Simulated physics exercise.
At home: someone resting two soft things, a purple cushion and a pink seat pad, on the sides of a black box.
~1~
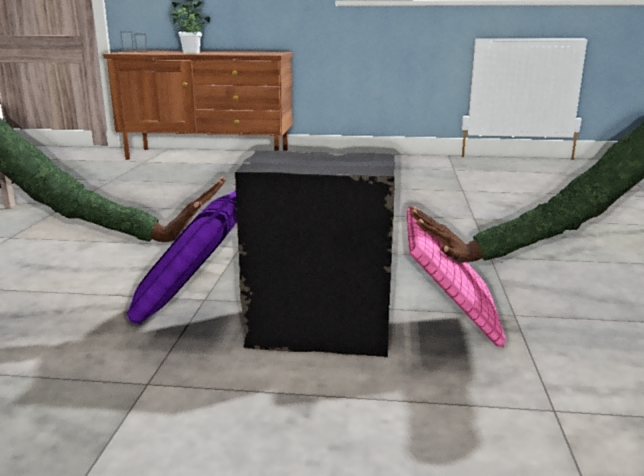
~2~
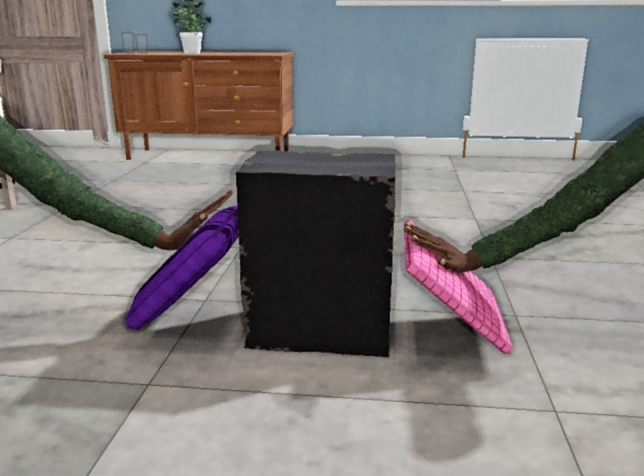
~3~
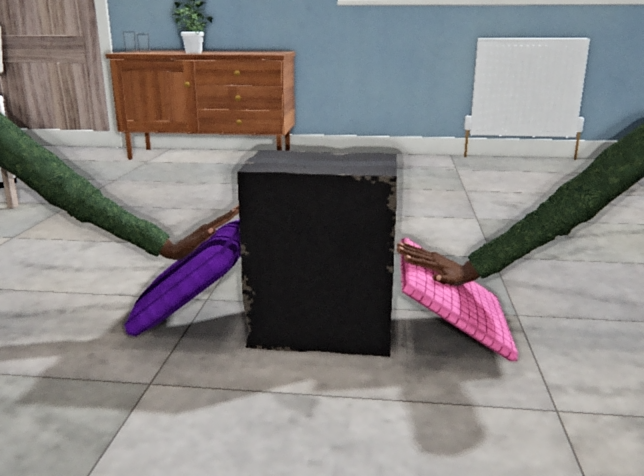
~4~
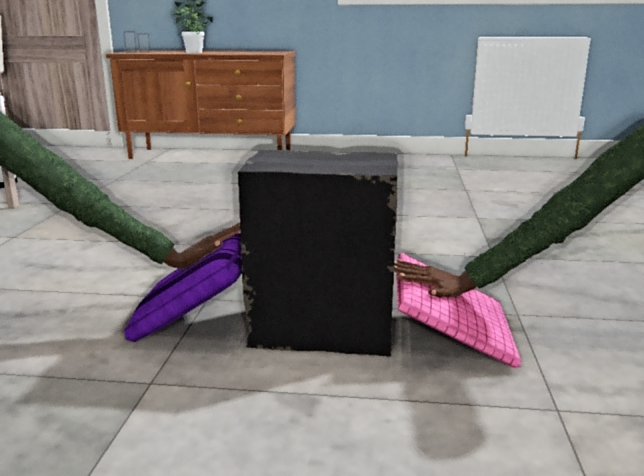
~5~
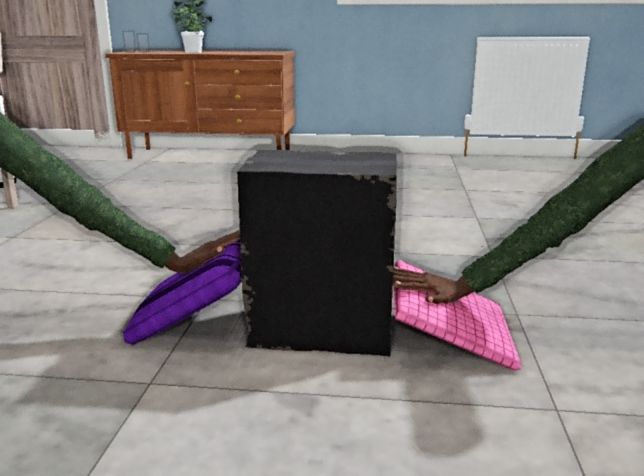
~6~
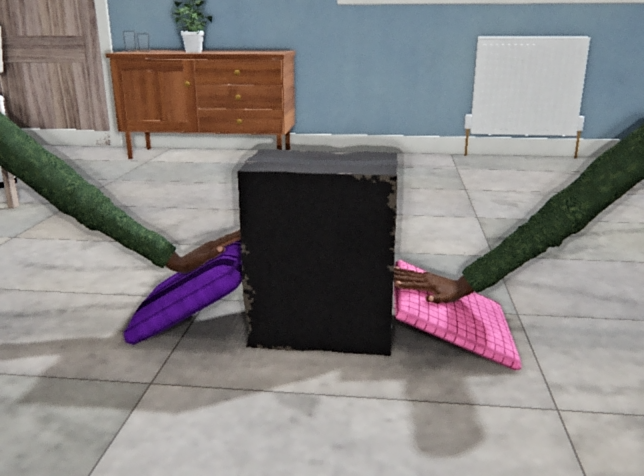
Two arms in green sleeves reach in from the left and right of a tiled room, seen from the front and slightly above. A black box stands between a purple cushion on the left and a pink seat pad on the right, before a wooden sideboard and white radiator. The hands move down as both soft things tilt lower, then stay nearly still; the camera is steady.
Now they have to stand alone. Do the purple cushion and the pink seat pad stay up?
The purple cushion slips and lies down, the pink seat pad slumps to the floor.
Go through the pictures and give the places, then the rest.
Cushion foot (134, 319), head (212, 229); seat pad foot (501, 343), head (414, 250), in the first frame.
Cushion foot (132, 325); seat pad foot (507, 350), in the second frame.
Cushion foot (131, 331); seat pad foot (513, 357), in the third frame.
Cushion foot (130, 337); seat pad foot (517, 364), in the fourth frame.
Cushion foot (129, 340); seat pad foot (517, 366), in the fifth frame.
Cushion foot (129, 339), head (232, 281), at a low slant; seat pad foot (518, 366), head (398, 314), at a low slant, in the sixth frame.
Then, 0.22 s later than the last view, cushion slipping down near (192, 297); seat pad flat on the floor near (455, 323).
Then, 0.34 s later than the last view, cushion flat on the floor near (191, 307); seat pad flat on the floor near (457, 327).
Then, 0.66 s later than the last view, cushion flat on the floor near (192, 309); seat pad flat on the floor near (456, 329).
Finally, cushion flat on the floor near (192, 309); seat pad flat on the floor near (456, 329). The purple cushion slumps to the floor and the pink seat pad slides down flat.
